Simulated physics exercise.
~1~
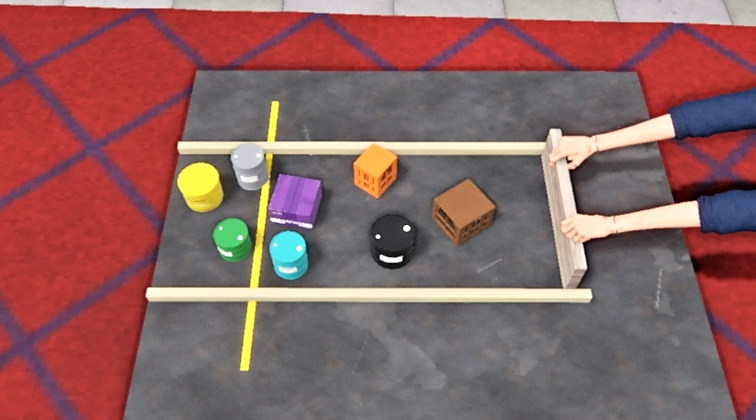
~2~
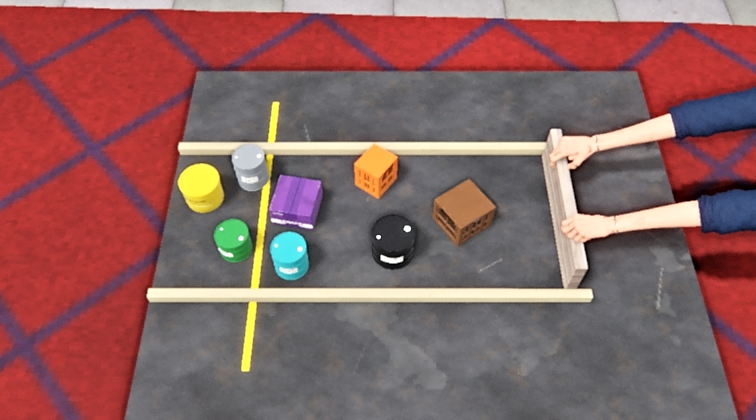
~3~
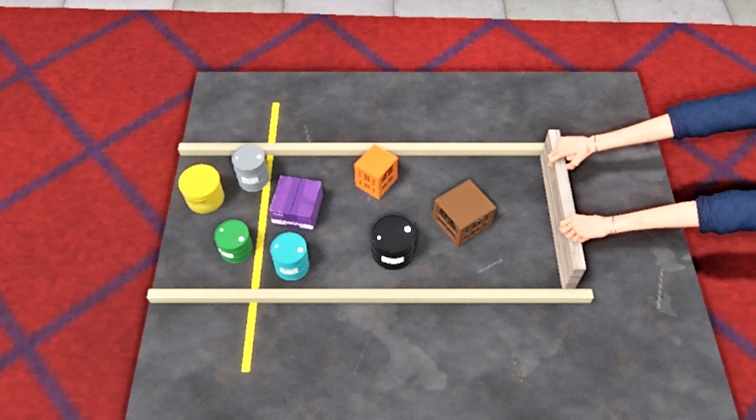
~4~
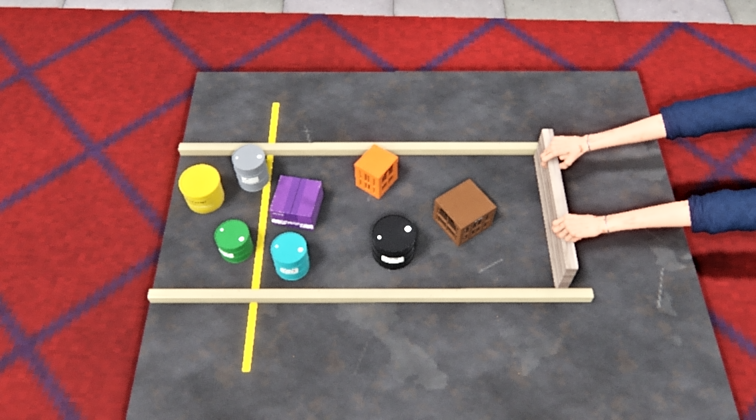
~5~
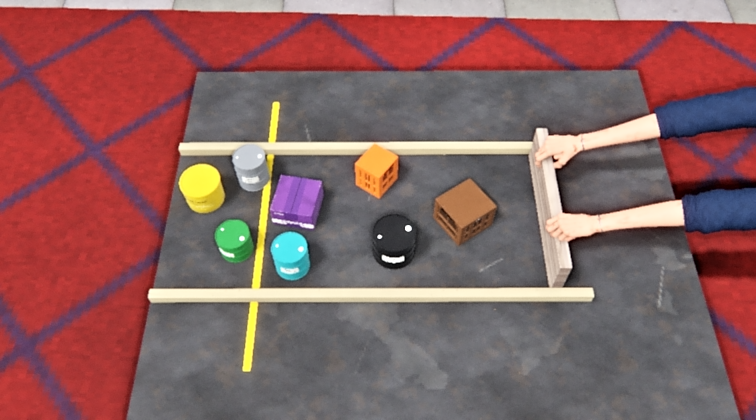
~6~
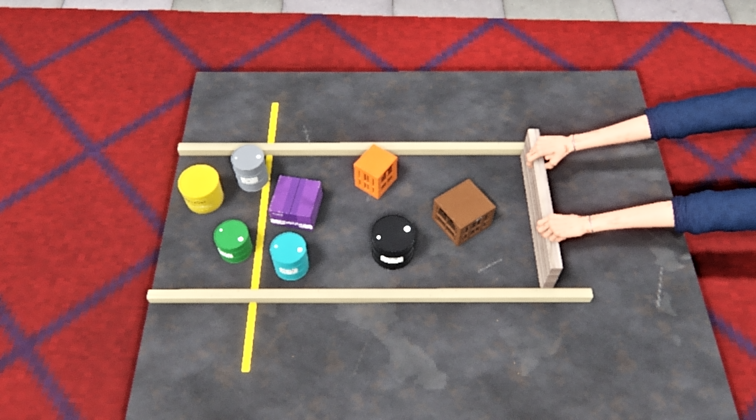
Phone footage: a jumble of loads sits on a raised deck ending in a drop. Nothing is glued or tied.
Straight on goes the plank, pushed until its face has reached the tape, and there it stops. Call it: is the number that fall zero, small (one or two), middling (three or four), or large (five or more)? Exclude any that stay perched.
It is small.
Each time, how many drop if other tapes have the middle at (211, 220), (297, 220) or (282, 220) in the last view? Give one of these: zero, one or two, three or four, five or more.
In order: Three or four; not one; none at all.
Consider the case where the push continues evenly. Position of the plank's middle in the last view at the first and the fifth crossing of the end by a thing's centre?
At (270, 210) for the first, at (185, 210) for the fifth.
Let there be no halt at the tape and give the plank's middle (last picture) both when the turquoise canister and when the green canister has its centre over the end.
The middle is at (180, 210) when it's the turquoise canister, and at (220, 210) when it's the green canister.
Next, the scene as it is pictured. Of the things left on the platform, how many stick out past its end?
That'd be 0.
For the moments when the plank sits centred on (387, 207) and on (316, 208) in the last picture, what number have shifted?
Up to then 3, and up to the other point 5.
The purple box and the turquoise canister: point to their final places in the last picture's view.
The purple box stops around (198, 203); the turquoise canister around (213, 271).
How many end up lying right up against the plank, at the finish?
The number is 3.
Soon after, none off yet; yellow pail at rest near (202, 190); green canister at rest near (234, 242); grey canister at rest near (250, 168).
In the end, the number that fall off is one or two; gone, yellow pail.
